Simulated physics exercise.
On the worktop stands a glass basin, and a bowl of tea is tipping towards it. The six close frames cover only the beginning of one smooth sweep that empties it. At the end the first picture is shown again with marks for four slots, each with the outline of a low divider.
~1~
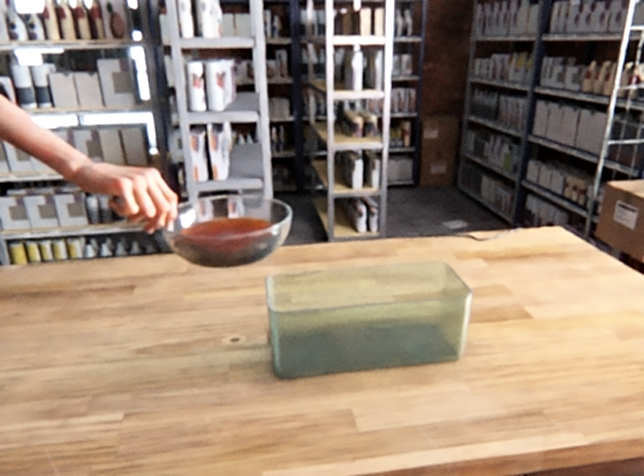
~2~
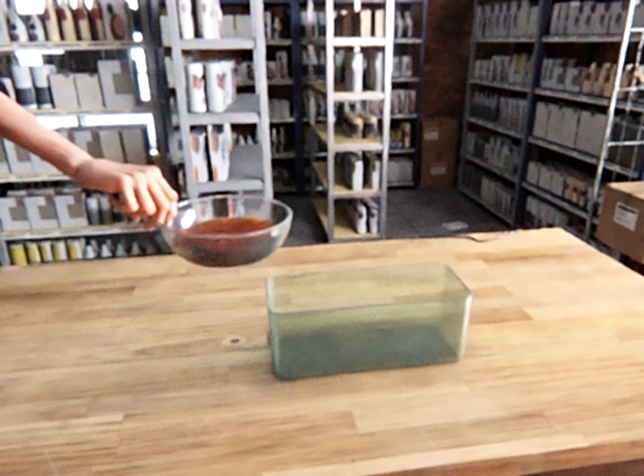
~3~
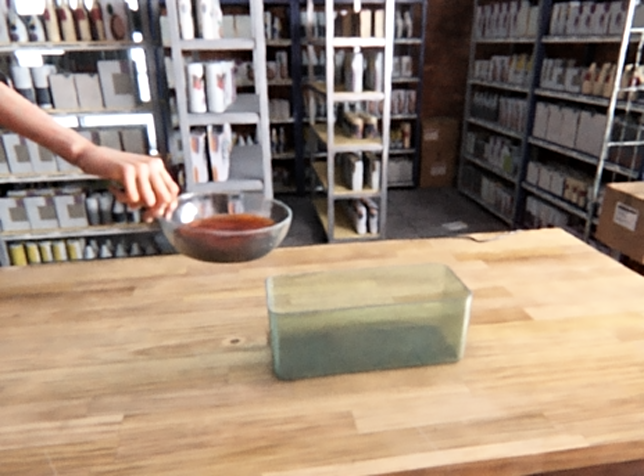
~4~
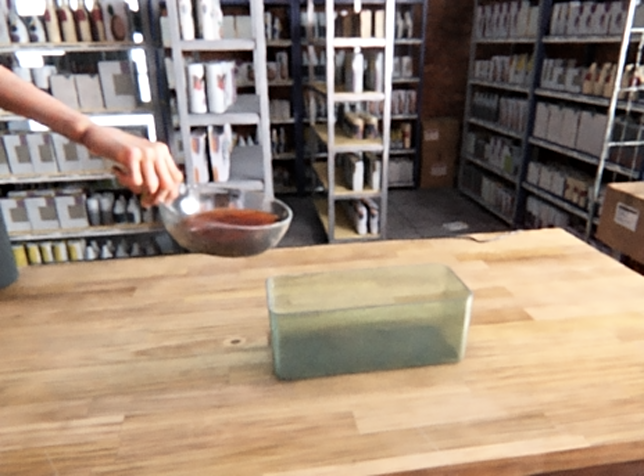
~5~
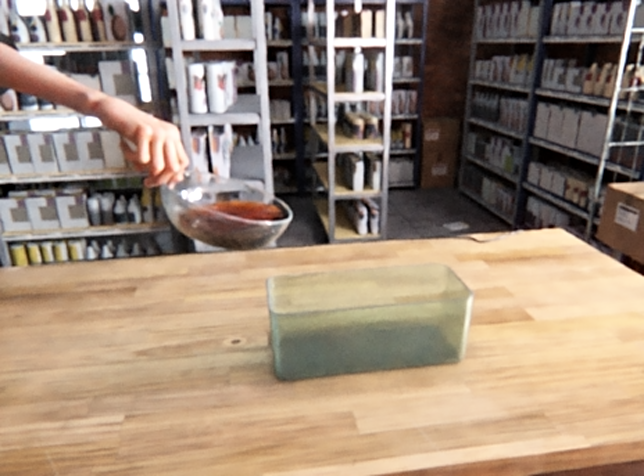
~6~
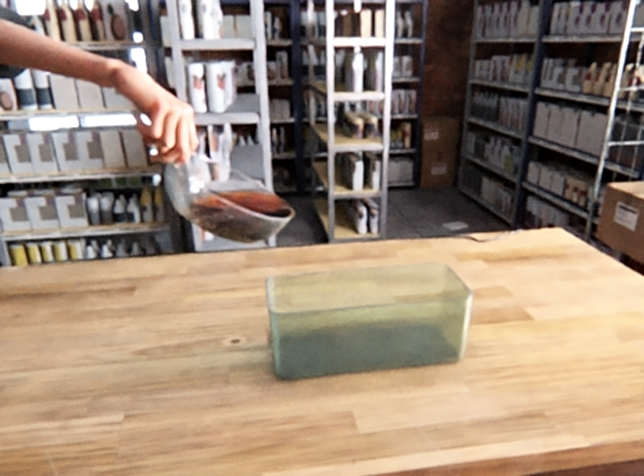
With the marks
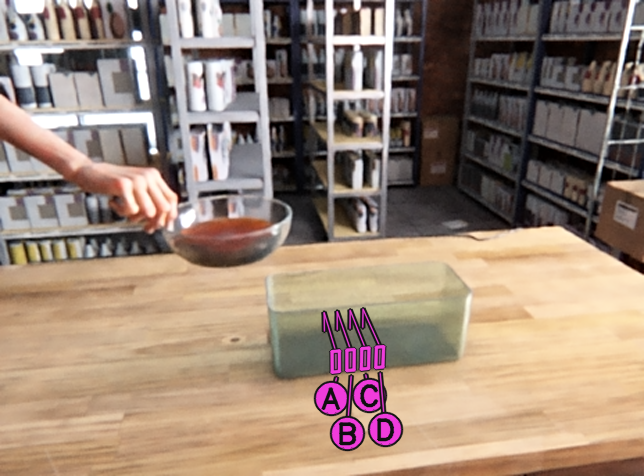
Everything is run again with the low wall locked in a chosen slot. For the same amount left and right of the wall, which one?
The answer is place C.
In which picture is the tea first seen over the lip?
Picture 6.
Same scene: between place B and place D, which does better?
The answer is B.
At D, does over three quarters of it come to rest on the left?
Yes, it does.
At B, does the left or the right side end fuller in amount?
The right side.
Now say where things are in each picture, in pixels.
The first picture shows upright, lip at (289, 210); basin from (274, 375) to (462, 356); nothing has left yet.
The second picture shows upright, lip at (289, 211); nothing has left yet.
The third picture shows tipped about 5°, lip at (289, 211); nothing has left yet.
The fourth picture shows tipped about 12°, lip at (289, 212); nothing has left yet.
The fifth picture shows tipped about 20°, lip at (290, 212); nothing has left yet.
The sixth picture shows tipped about 30°, lip at (289, 211); tea is over the lip, down to (289, 211).
On the marked copy, A at (336, 377); B at (351, 376); C at (365, 374); D at (380, 373).
If A is chosen, about 8 % ends left of the wall and 91 % right of it.
If B is chosen, about 20 % ends left of the wall and 79 % right of it.
If C is chosen, about 52 % ends left of the wall and 47 % right of it.
If D is chosen, about 91 % ends left of the wall and 8 % right of it.
